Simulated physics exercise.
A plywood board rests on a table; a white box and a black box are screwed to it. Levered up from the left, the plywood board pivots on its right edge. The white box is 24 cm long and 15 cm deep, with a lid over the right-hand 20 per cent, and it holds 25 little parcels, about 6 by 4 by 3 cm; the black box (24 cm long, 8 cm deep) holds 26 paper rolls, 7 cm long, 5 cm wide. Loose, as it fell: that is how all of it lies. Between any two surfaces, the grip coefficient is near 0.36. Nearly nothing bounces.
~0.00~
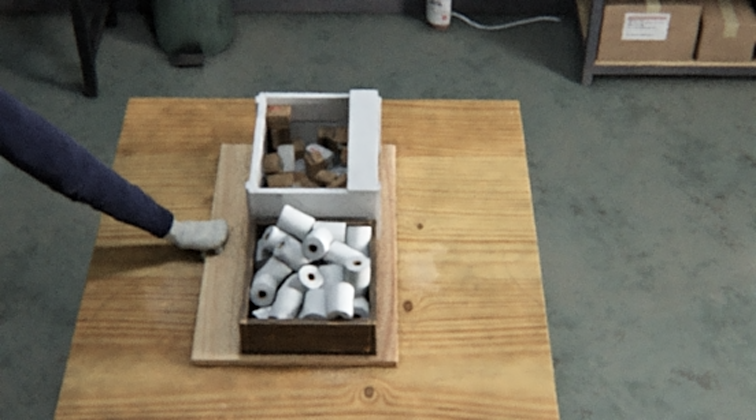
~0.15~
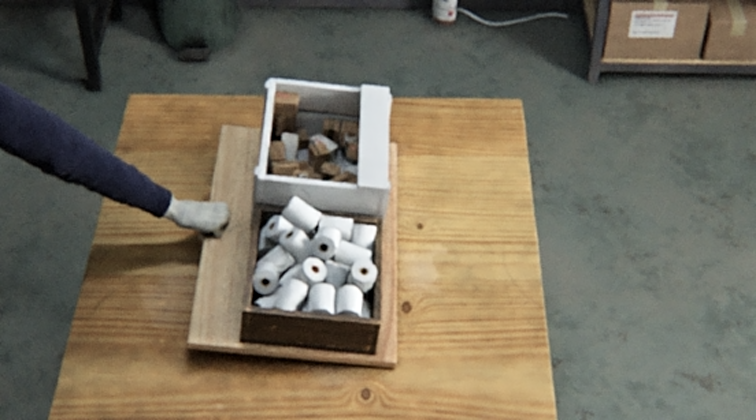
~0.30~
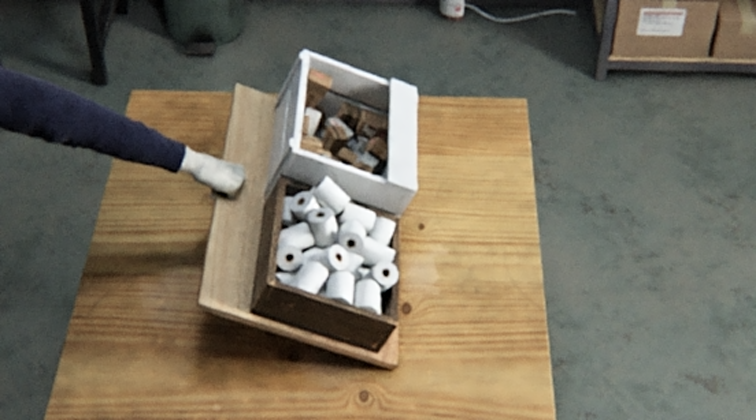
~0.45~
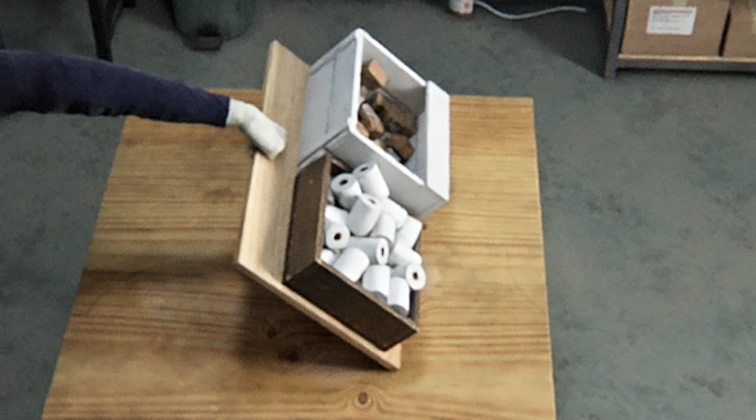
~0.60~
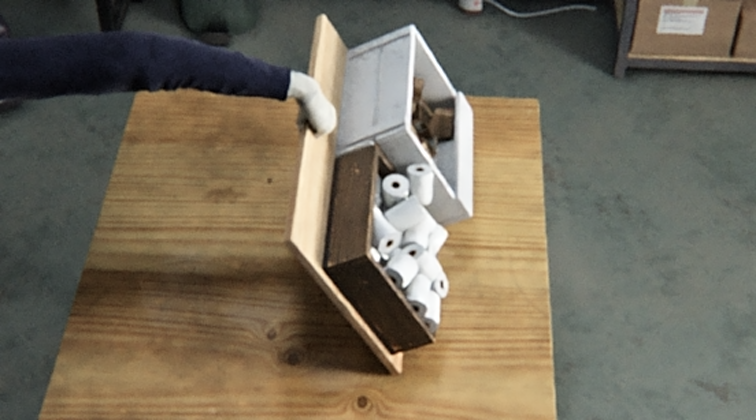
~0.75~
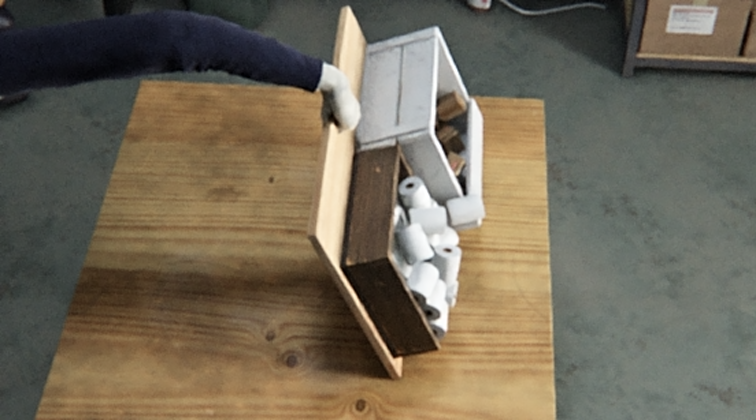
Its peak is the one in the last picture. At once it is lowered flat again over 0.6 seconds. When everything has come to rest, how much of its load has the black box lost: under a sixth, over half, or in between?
Most likely the spill will come to a sixth up to half of the pieces.
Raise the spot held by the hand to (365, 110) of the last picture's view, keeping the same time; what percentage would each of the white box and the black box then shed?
White box 0%, black box 60%.
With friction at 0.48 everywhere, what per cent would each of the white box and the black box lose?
In that case white box 0, black box 40 per cent.
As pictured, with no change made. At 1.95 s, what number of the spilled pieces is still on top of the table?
Estimated count: 6.
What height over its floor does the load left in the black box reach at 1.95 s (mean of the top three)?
Height: Roughly 10 cm.
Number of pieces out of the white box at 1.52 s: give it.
White box - close to 0.
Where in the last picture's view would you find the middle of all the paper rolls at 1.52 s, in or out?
Centre: About (335, 301) px.
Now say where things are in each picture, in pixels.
In the first frame (we follow the rim corner now nearest the camera; the camera moves round a little), black box at (246, 320); white box at (255, 190); tilt 0°; nothing out yet.
Black box at (250, 309); white box at (265, 177); tilt 7°, in the second frame.
Black box at (274, 283); white box at (299, 151); tilt 24°, in the third frame.
Black box at (322, 261); white box at (356, 132); tilt 44°, in the fourth frame.
Black box at (371, 256); white box at (410, 131); tilt 61°, in the fifth frame.
Black box at (392, 259); white box at (434, 135); tilt 68°; 3 out, the lowest roll at (445, 265), in the sixth frame.
After 0.94 s, tilt 52°; 0 of 25 out of the white box and 6 of 26 out of the black box.
After 1.18 s, tilt 13°; 0 of 25 out of the white box and 8 of 26 out of the black box.
After 1.52 s, tilt 0°; 0 of 25 out of the white box and 8 of 26 out of the black box.
Outcome (at 1.95 s), 0 of 25 out of the white box and 8 of 26 out of the black box. Asked share, 8 of 26, 31 per cent.
